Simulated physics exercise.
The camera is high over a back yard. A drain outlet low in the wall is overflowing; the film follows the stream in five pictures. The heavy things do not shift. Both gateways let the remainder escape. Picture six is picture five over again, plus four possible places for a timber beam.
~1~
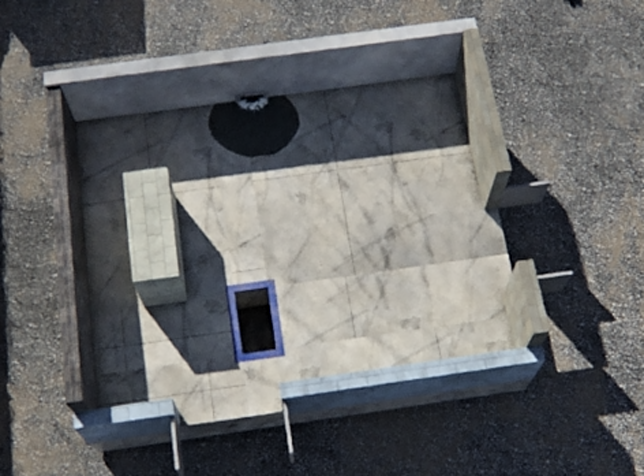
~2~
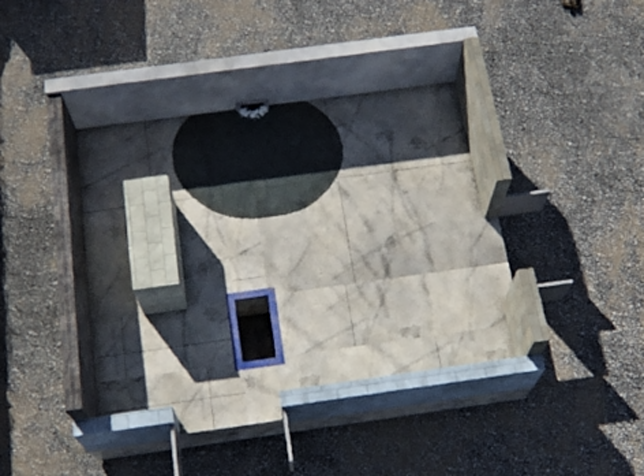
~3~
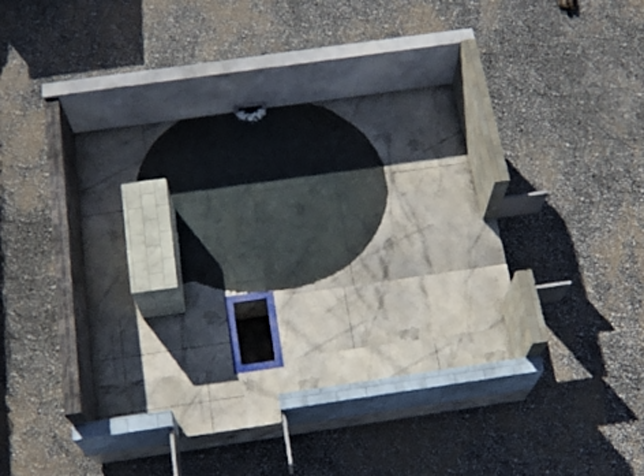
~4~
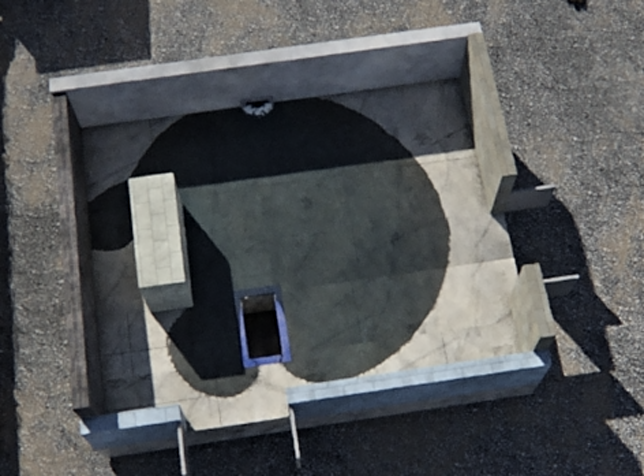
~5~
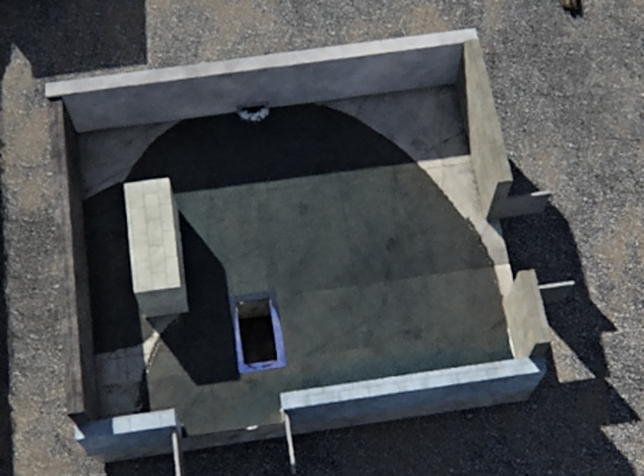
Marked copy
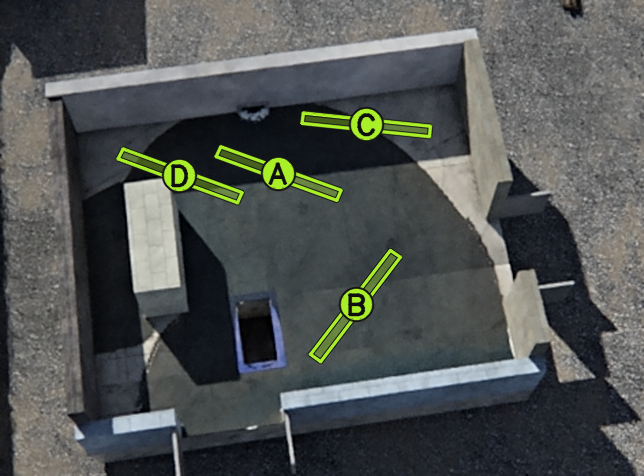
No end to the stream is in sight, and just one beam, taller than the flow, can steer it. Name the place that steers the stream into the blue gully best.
B.
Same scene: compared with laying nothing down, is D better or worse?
It is worse.
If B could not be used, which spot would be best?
The answer is C.
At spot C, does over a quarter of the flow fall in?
Yes, it does.
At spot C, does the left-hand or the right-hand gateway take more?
The left gate.
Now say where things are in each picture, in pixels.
Outfall at (252, 96); blue gully at (255, 321); open gate at (493, 252); open gate at (230, 404); water covers 4 % of the ground and shows as far out as (236, 149); blue gully still dry.
Water covers 14 % of the ground and shows as far out as (214, 209); blue gully still dry.
Water covers 31 % of the ground and shows as far out as (285, 285); blue gully still dry.
Water covers 54 % of the ground and shows as far out as (407, 334); blue gully taking water.
Water covers 73 % of the ground and shows as far out as (473, 330); blue gully taking water.
On the marked copy, A from (218, 151) to (338, 195); B from (315, 358) to (395, 253); C from (302, 118) to (429, 131); D from (120, 153) to (239, 197).
If A is chosen, about 23 % of the stream runs into the blue gully, about 76 % out by the gates.
If B is chosen, about 45 % of the stream runs into the blue gully, about 52 % out by the gates.
If C is chosen, about 36 % of the stream runs into the blue gully, about 64 % out by the gates.
If D is chosen, about 25 % of the stream runs into the blue gully, about 75 % out by the gates.
